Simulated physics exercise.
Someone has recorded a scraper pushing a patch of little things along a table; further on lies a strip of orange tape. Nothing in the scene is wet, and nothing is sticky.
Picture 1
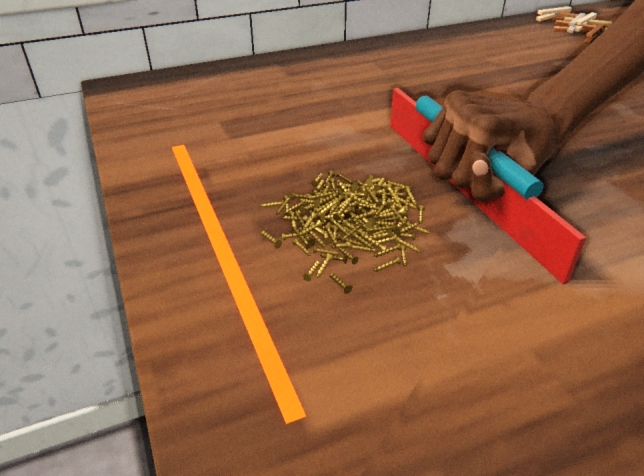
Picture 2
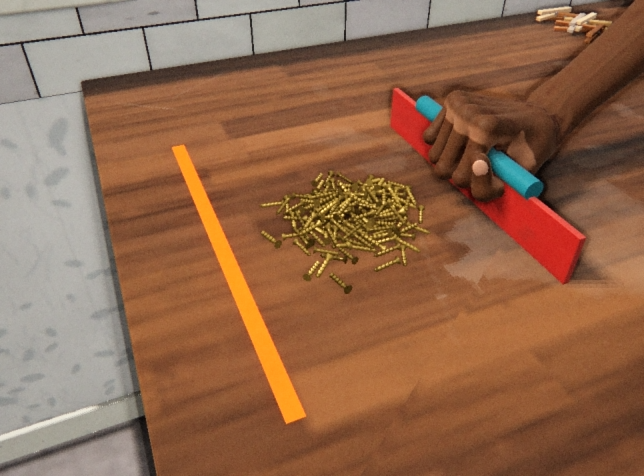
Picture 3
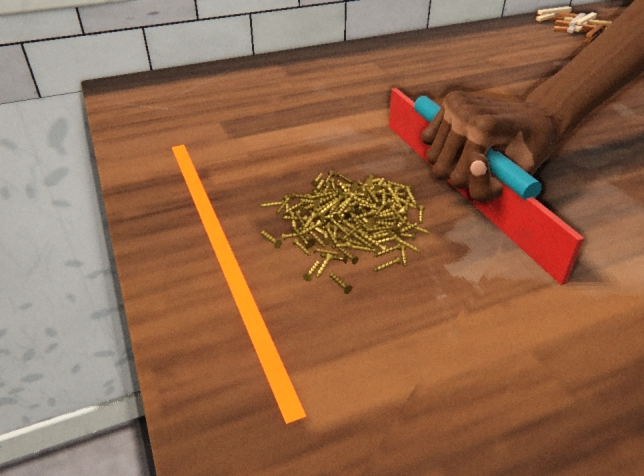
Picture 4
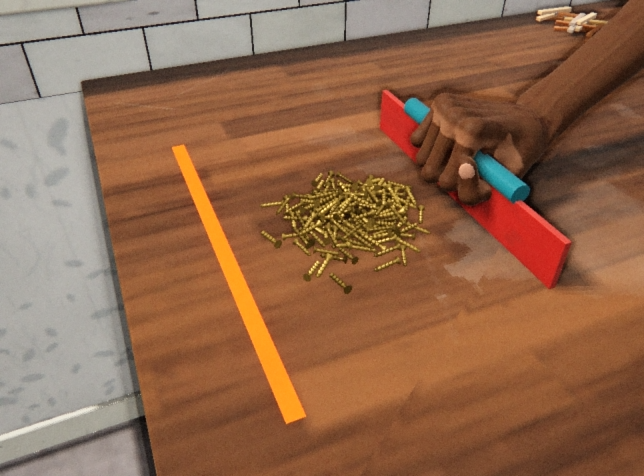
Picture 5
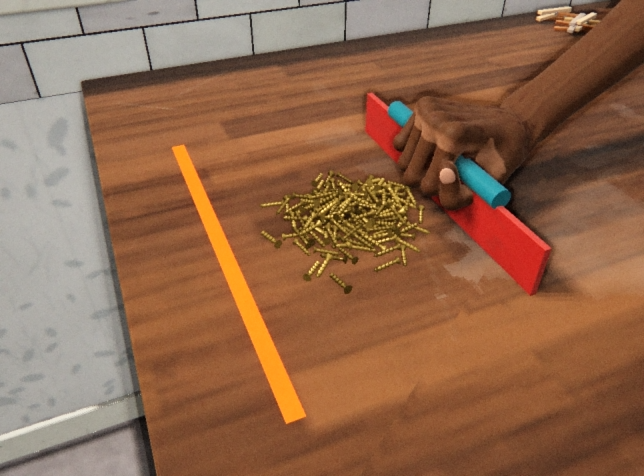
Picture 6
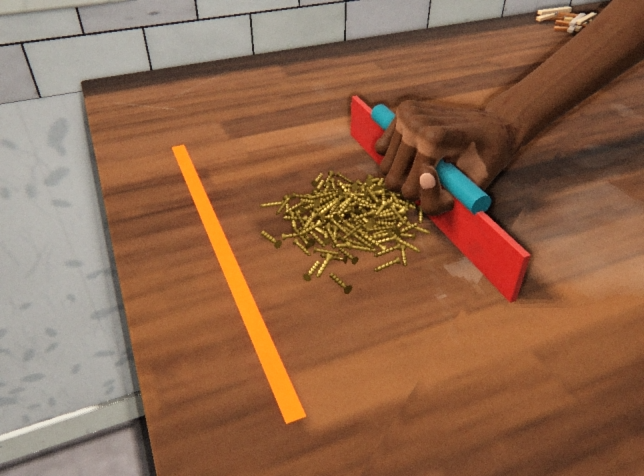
A hand gripping a red scraper by its blue handle stayed still at first, then slid it a short way left across the wooden table, up to the edge of a heap of brass screws.
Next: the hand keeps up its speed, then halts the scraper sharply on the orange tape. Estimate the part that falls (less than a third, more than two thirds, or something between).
It clears not a full third off the end, I think.
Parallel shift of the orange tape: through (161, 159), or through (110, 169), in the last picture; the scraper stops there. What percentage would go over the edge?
You'd get 30 % the first time and 100 % the second.
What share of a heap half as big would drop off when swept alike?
Near 0 per cent of the pieces.
Soon after the last picture, scraper still moving, near (318, 184); heap all on the table, its front near (221, 247).
A little later, scraper stopped at the orange tape; heap all on the table, its front near (131, 324).
Later still, scraper stopped at the orange tape; heap a small part over the edge.
At rest, scraper stopped at the orange tape; heap a small part over the edge.
